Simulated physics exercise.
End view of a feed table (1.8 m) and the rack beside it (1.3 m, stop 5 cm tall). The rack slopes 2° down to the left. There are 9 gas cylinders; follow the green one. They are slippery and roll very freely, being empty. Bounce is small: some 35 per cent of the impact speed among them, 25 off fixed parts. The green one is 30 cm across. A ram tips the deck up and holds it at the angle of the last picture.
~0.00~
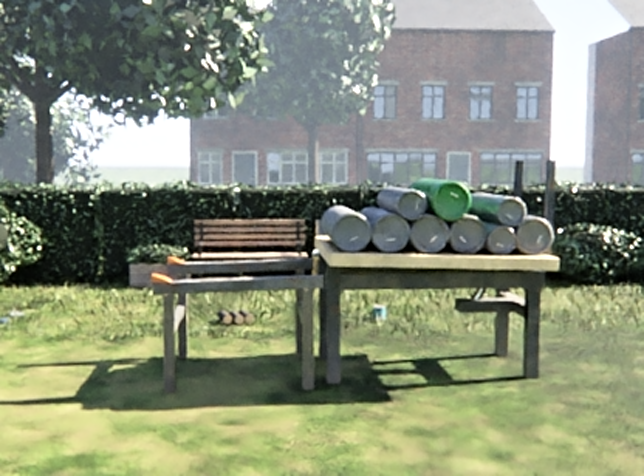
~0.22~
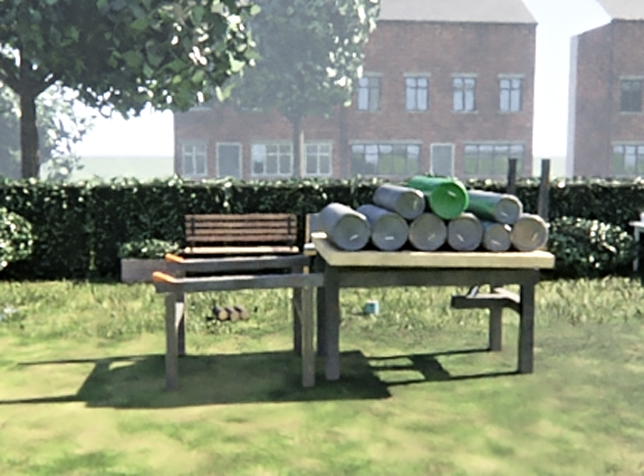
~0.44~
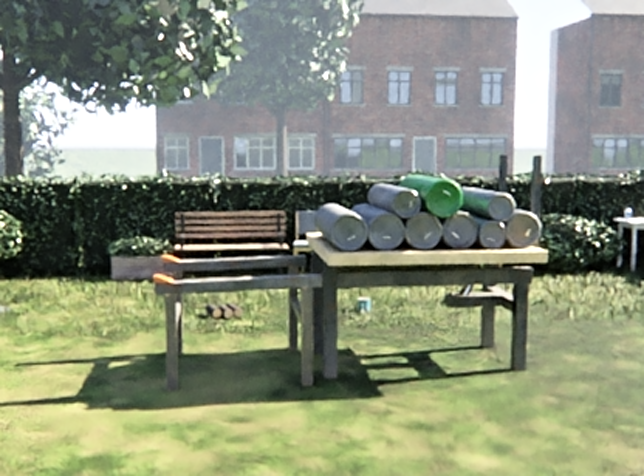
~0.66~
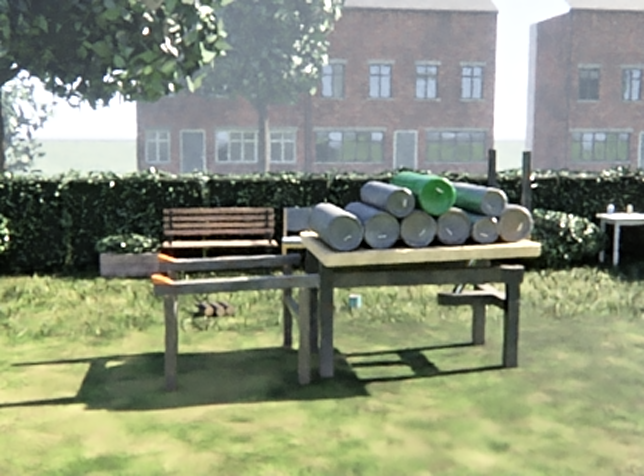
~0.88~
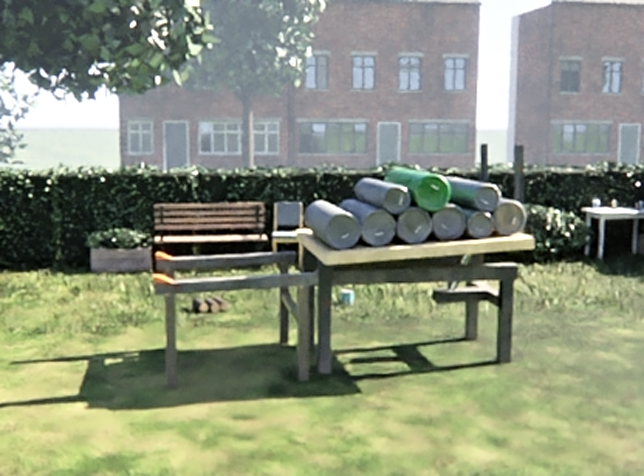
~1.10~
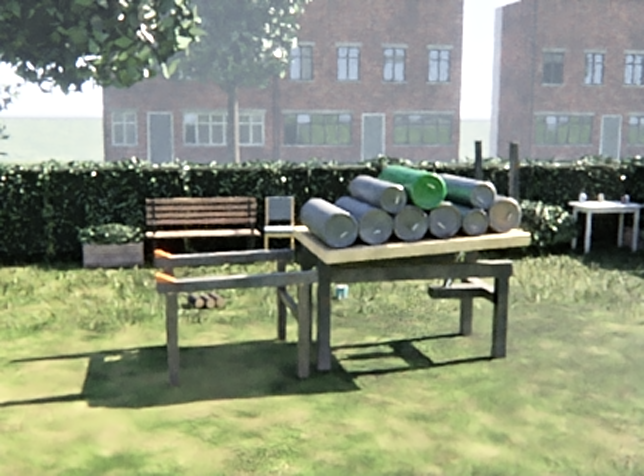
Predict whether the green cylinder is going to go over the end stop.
Green does not get over.
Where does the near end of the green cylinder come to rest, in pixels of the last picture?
Near (177, 262).
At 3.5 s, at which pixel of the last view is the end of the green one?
Around (315, 206).
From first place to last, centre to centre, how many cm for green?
About: Green 210.
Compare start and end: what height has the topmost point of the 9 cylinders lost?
About 20 cm.
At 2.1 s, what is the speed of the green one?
Near 0.4 m/s.
After 2.1 s, green is up on others, 70 cm from the hinge, rolling left; 0 lost over the end.
After 3.5 s, green is up on others, 125 cm from the rack's far end, rolling left; 0 lost over the end.
After 5.1 s, green is on the rack, 15 cm from the rack's far end; 2 lost over the end.
At rest (6.8 s), green is on the rack, 15 cm from the rack's far end; 2 lost over the end.
